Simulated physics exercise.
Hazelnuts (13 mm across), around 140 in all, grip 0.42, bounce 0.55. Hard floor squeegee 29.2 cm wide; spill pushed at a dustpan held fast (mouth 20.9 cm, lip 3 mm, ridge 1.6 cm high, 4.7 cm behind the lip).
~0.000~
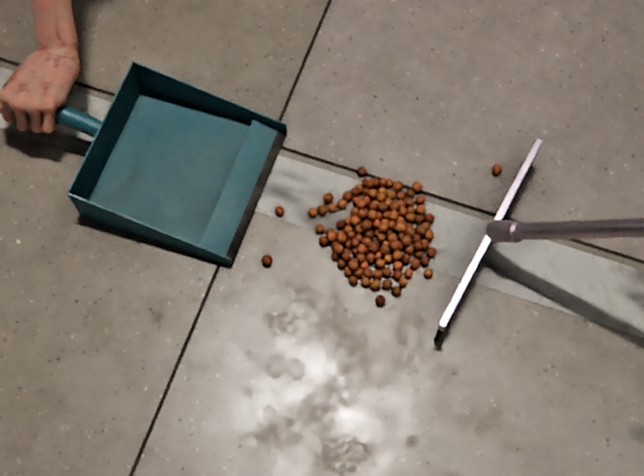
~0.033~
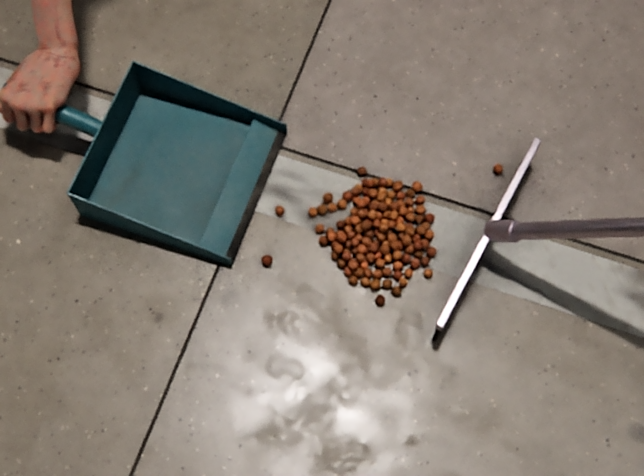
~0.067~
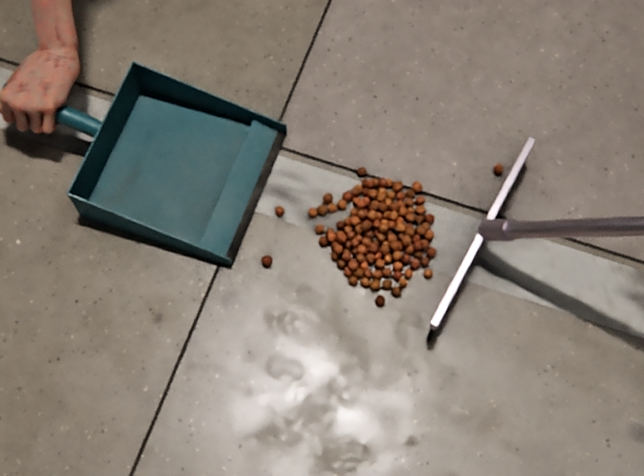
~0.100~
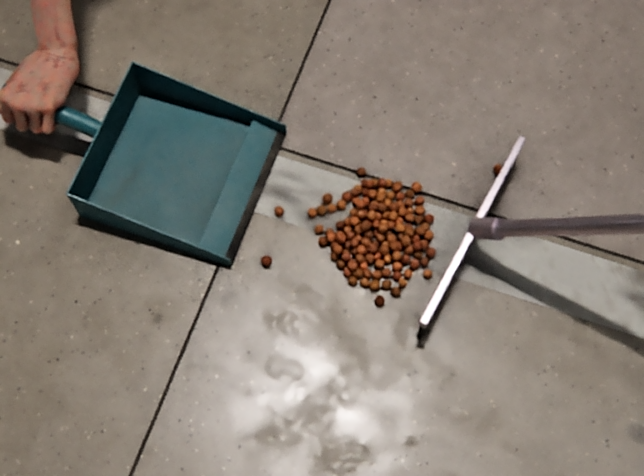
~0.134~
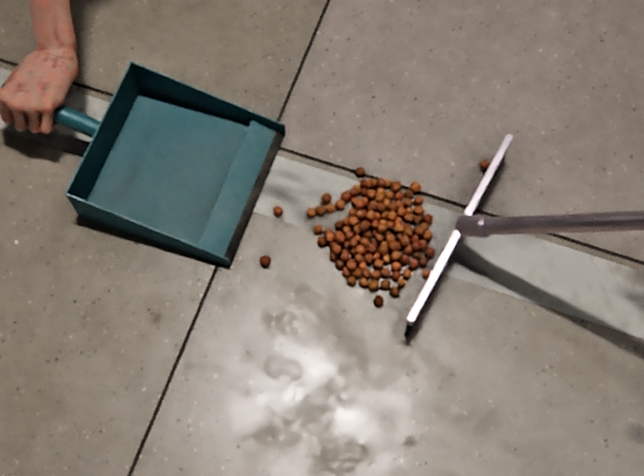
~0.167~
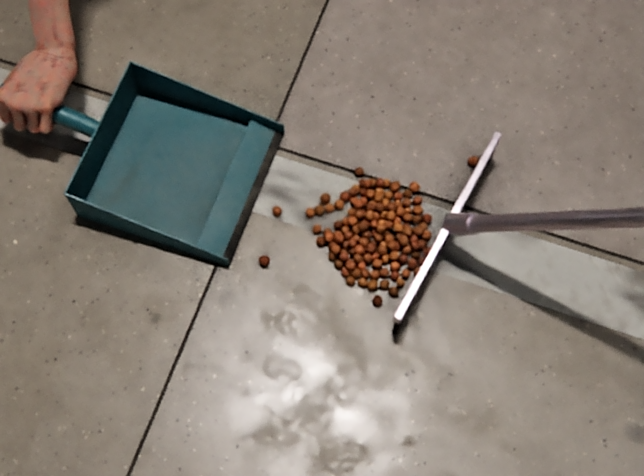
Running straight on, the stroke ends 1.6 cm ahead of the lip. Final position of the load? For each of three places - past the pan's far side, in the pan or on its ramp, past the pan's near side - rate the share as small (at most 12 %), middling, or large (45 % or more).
Far side: Middling; pan: Middling; near side: Small.
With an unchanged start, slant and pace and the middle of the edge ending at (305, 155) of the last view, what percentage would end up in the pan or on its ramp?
Close to 35 in a hundred.
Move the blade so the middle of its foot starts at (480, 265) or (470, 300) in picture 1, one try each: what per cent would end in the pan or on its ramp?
25 and 15 per cent, roughly.
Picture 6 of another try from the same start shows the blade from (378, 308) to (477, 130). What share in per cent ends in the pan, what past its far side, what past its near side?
Pan 40; far 20; near 5.
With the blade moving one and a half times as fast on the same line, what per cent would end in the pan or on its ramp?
It would be around 35 per cent.
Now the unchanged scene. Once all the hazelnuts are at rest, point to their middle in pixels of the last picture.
After settling, the middle sits near (262, 193).
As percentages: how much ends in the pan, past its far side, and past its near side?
Far side 15 %, pan 30 %, near side 5 %.
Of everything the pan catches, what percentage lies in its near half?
About 70 %.
Then, at 0.41 s, middle of the blade 15 cm from the lip; 0 % over the lip, far side 5 %, near side 0 %.
After 0.58 s, middle of the blade 8 cm from the lip; 0 % over the lip, far side 10 %, near side 5 %.
After 0.87 s, middle of the blade 4 cm from the lip; 30 % over the lip, far side 15 %, near side 5 %.
By 1.5 s all is still; far side 15 %, pan 30 %, near side 5 %, in front of the lip or behind the blade 45 %.
